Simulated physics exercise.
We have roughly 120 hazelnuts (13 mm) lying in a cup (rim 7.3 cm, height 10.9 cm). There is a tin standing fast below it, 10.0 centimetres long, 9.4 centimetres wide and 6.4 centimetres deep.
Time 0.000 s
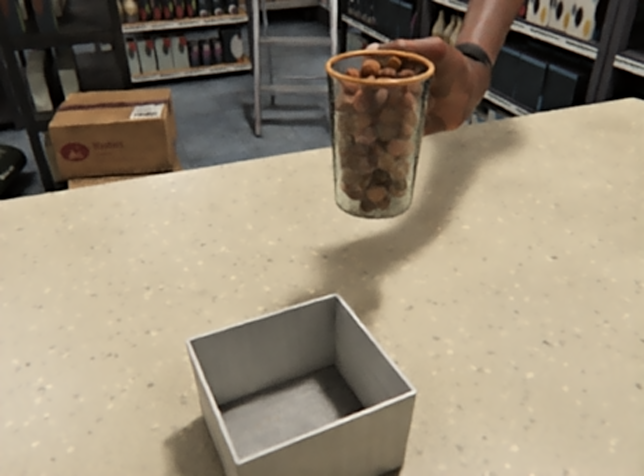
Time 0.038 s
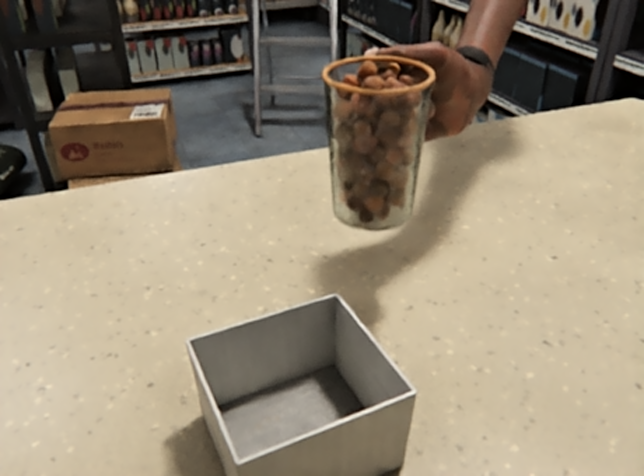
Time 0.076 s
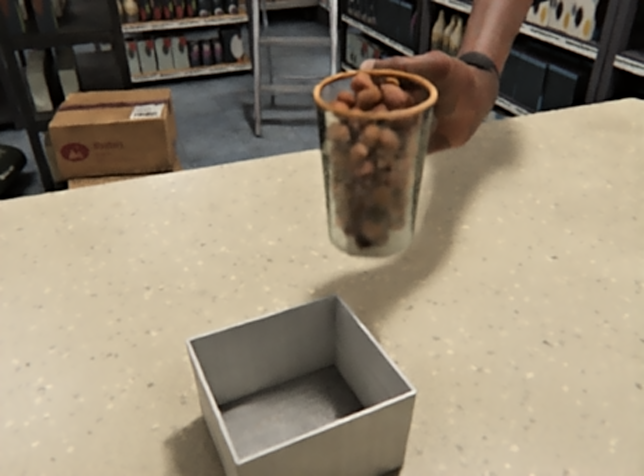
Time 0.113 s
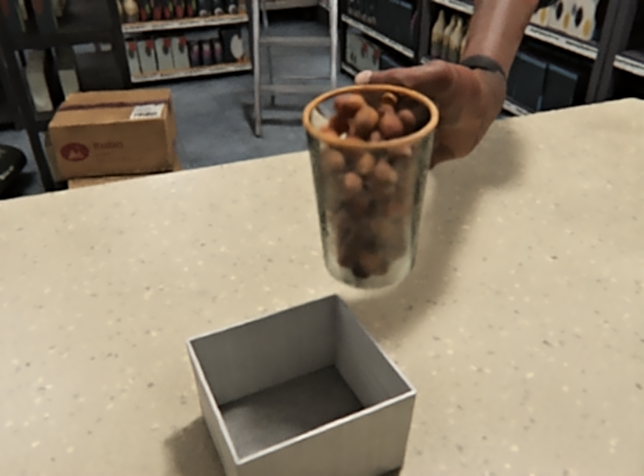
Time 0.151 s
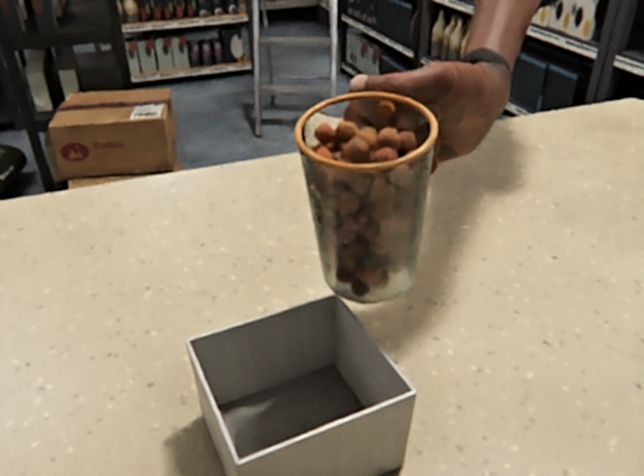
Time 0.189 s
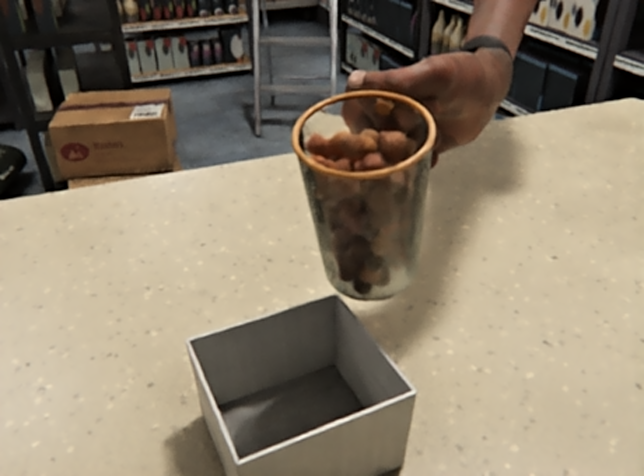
Glass cup of hazelnuts being lowered by a hand above a square grey tin, then tilting slightly toward the front left.
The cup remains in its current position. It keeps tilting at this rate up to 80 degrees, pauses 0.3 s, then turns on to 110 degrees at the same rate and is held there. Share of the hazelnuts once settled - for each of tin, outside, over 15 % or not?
Tin: Over, outside everything: Not over.
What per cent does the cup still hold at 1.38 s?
I'd put it at around 95 per cent.
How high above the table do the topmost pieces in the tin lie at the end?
5.5 cm.
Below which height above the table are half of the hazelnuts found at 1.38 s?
Roughly 14 cm.
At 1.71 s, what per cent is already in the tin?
By then, close to 45 per cent is in.
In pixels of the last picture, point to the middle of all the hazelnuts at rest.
It sits close to (294, 432) in the last picture.
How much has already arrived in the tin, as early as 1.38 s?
I'd say close to 5 in a hundred.
Then, at 0.65 s, tilt 64 degrees; cup 100 %; middle of all pieces near (362, 212).
After 1.03 s, tilt 80 degrees; cup 95 %, tin 5 %; middle of all pieces near (358, 223).
After 1.38 s, tilt 97 degrees; cup 95 %, tin 5 %; middle of all pieces near (356, 235).
After 1.71 s, tilt 110 degrees; cup 50 %, tin 45 %; middle of all pieces near (331, 337).
In the end, at 2.9 s, outside 0 %, cup 0 %, tin 100 %.
